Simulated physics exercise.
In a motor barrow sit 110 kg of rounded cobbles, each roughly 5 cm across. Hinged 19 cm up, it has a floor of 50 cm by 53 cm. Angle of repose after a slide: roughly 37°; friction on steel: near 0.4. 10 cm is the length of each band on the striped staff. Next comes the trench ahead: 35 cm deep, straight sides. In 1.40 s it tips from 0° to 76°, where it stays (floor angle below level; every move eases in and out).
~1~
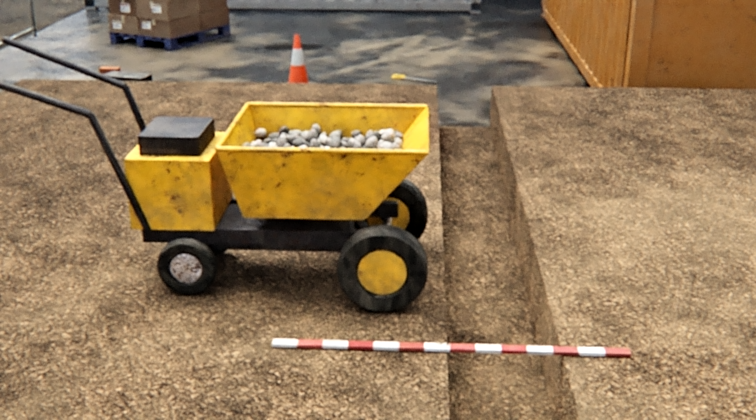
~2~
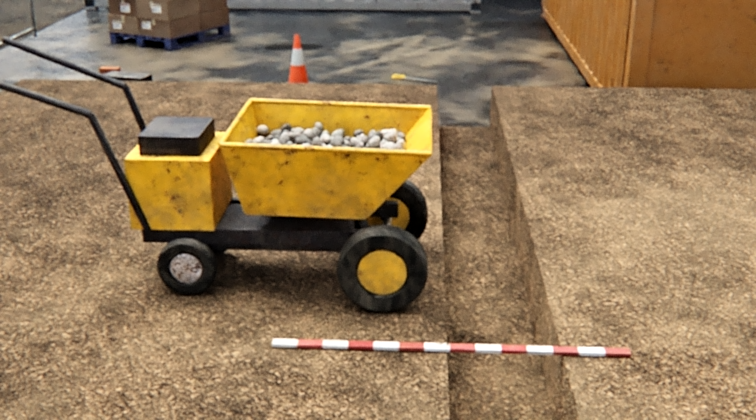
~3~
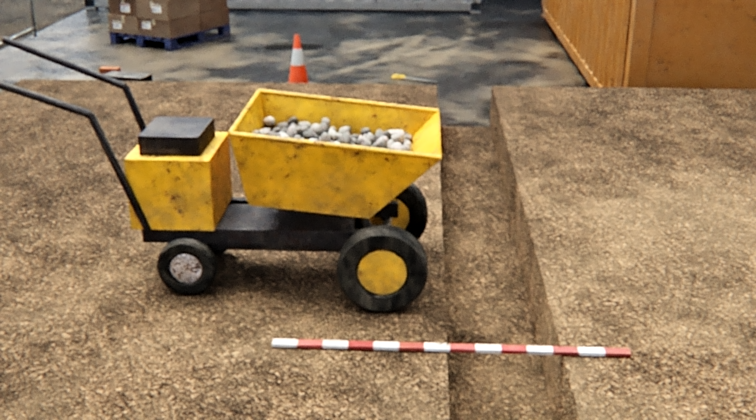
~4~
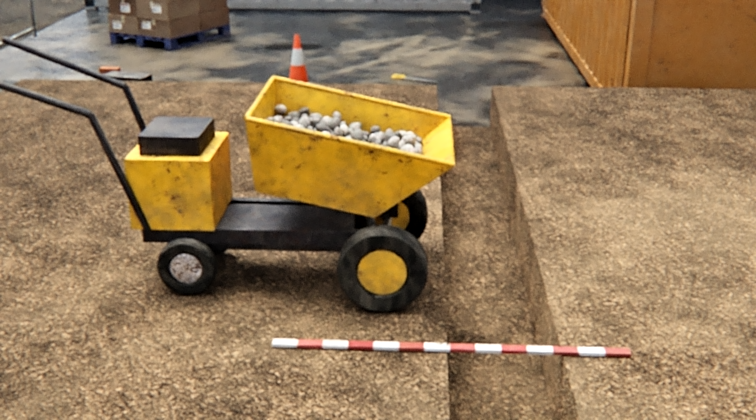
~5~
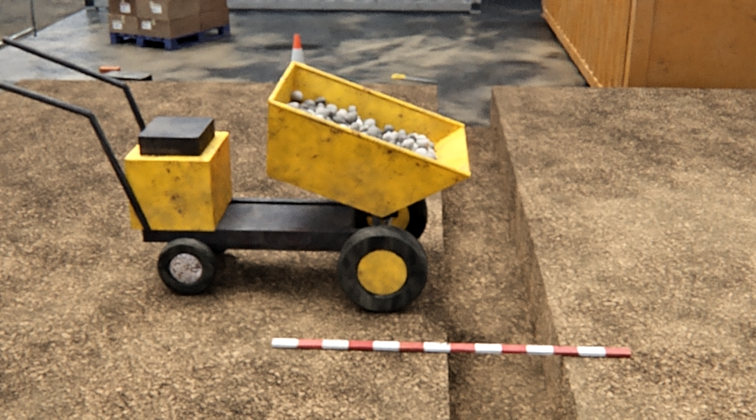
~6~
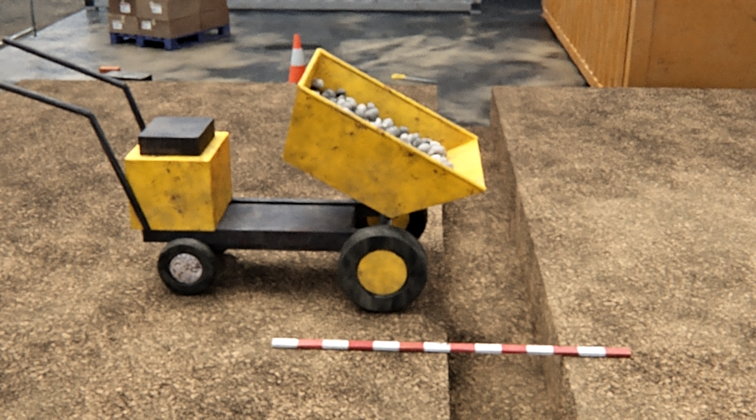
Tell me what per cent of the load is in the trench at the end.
Some 53 per cent.
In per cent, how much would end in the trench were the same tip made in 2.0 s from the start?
Something close to 60 per cent.
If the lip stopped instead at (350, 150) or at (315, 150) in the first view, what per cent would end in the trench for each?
Roughly 100 in a hundred from the first, 85 in a hundred from the second.
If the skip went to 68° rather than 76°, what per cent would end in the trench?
In that case some 55 per cent.
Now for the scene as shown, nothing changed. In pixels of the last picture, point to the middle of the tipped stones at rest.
I'd point somewhere around (535, 325).
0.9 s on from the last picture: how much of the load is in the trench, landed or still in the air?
20 per cent, give or take.
Then, 0.5 s after the last picture the floor is at 64°, 100 % in the skip; the foremost stones are at (515, 231).
Then, 0.9 s after the last picture the floor is at 76°, 47 % in the skip, 22 % in the trench, 31 % past the trench; the foremost stones are at (637, 282).
Then, 1.3 s after the last picture the floor is at 76°, 15 % in the skip, 38 % in the trench, 47 % past the trench; the foremost stones are at (727, 282).
Then, 3.2 s after the last picture the floor is at 76°, 0 % in the skip, 53 % in the trench, 47 % past the trench; the foremost stones are past the picture's edge.
